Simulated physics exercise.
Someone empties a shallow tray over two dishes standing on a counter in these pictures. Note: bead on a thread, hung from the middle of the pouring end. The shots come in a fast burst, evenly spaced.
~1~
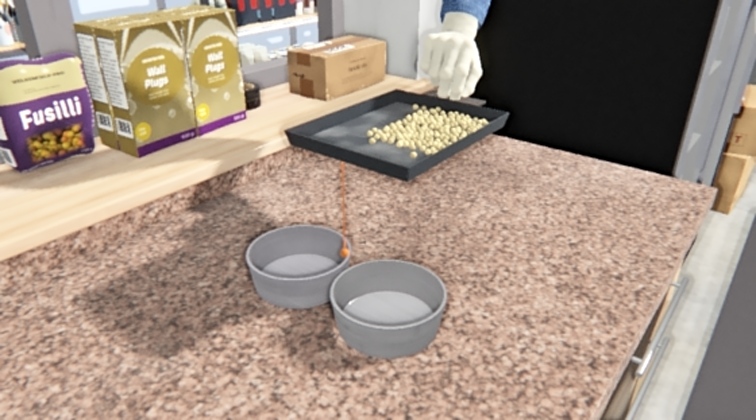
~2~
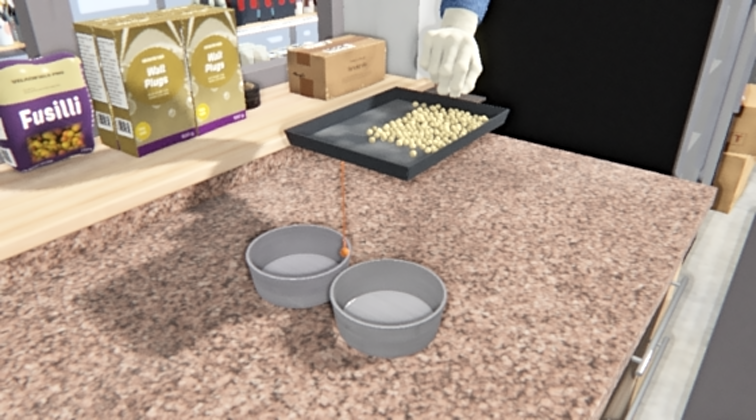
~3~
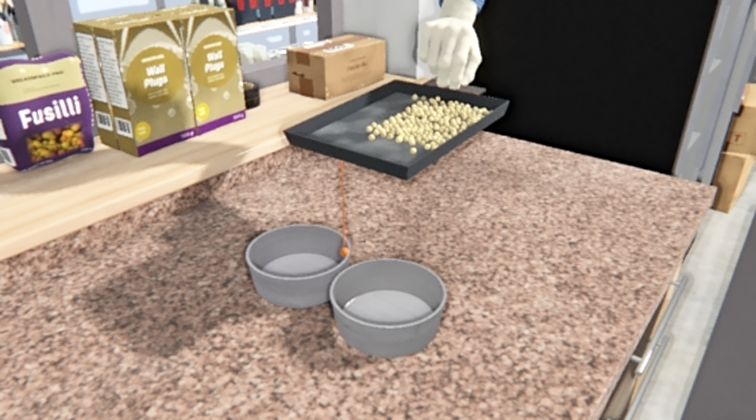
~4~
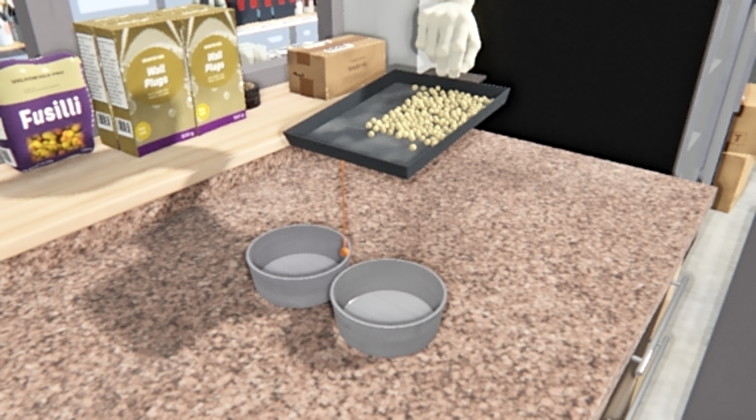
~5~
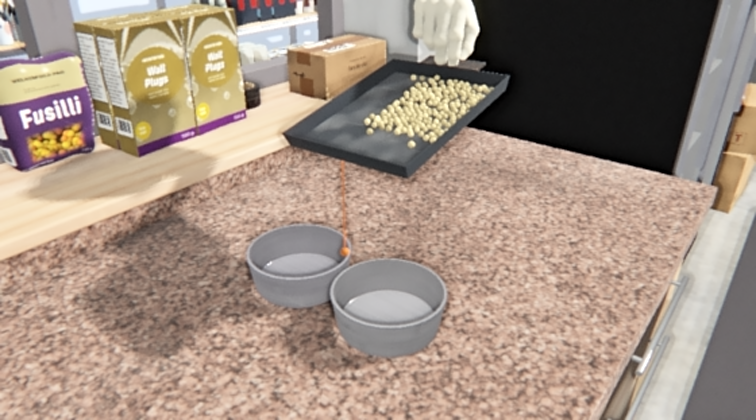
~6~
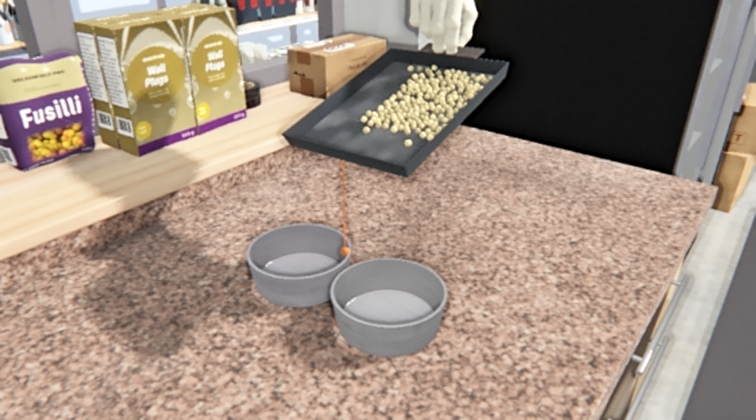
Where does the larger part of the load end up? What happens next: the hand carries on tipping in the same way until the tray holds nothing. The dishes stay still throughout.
Short answer, the left dish, that's where more goes.
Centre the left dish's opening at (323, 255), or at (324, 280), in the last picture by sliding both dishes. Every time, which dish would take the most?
For the first place, the dish on the left side; for the second, the dish on the left side.
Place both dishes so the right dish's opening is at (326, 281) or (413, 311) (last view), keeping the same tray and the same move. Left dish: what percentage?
Close to 20 in a hundred, then close to 80 in a hundred.
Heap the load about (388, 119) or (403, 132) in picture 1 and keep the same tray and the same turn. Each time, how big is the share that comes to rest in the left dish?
The first start gives 80 percent and the second 60 percent.
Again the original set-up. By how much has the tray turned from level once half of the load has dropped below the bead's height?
That happens at close to 105 degrees.
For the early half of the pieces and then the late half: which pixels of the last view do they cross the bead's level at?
Initially about (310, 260); subsequently about (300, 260).
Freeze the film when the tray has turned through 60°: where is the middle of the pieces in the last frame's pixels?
In the last view, the load is centred close to (340, 152).
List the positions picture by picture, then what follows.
Corners of the pouring end at (289, 130) and (408, 165), level; middle of the load at (427, 131), soya beans; left dish at (263, 286); right dish at (353, 333); bead on its thread at (345, 253), in the first picture.
Corners of the pouring end at (289, 130) and (408, 165), level; middle of the load at (427, 129), in the second picture.
Corners of the pouring end at (288, 130) and (407, 164), tipped barely, lowest at the left corner; middle of the load at (427, 123), in the third picture.
Corners of the pouring end at (288, 131) and (406, 164), tipped a little, lowest at the left corner; middle of the load at (427, 116), in the fourth picture.
Corners of the pouring end at (287, 132) and (405, 164), tipped a little, lowest at the left corner; middle of the load at (426, 109), in the fifth picture.
Corners of the pouring end at (287, 133) and (404, 163), tipped clearly, lowest at the left corner; middle of the load at (423, 103), about half on the move; left dish at (263, 284); right dish at (353, 332), in the sixth picture.
Soon, tray tipped steeply; nearly all on the tray; a stray few in the right dish; a stray few in the left dish; a stray few outside both; a small part in the air.
A while on, tray tipped right over; about a third on the tray; a stray few in the right dish; a small part in the left dish; a small part outside both; about a third in the air.
Towards the end, tray tipped past a quarter turn; a small part in the right dish; about half in the left dish; about a quarter outside both.
Finally, tray tipped past a quarter turn; a small part in the right dish; about half in the left dish; about a quarter outside both.
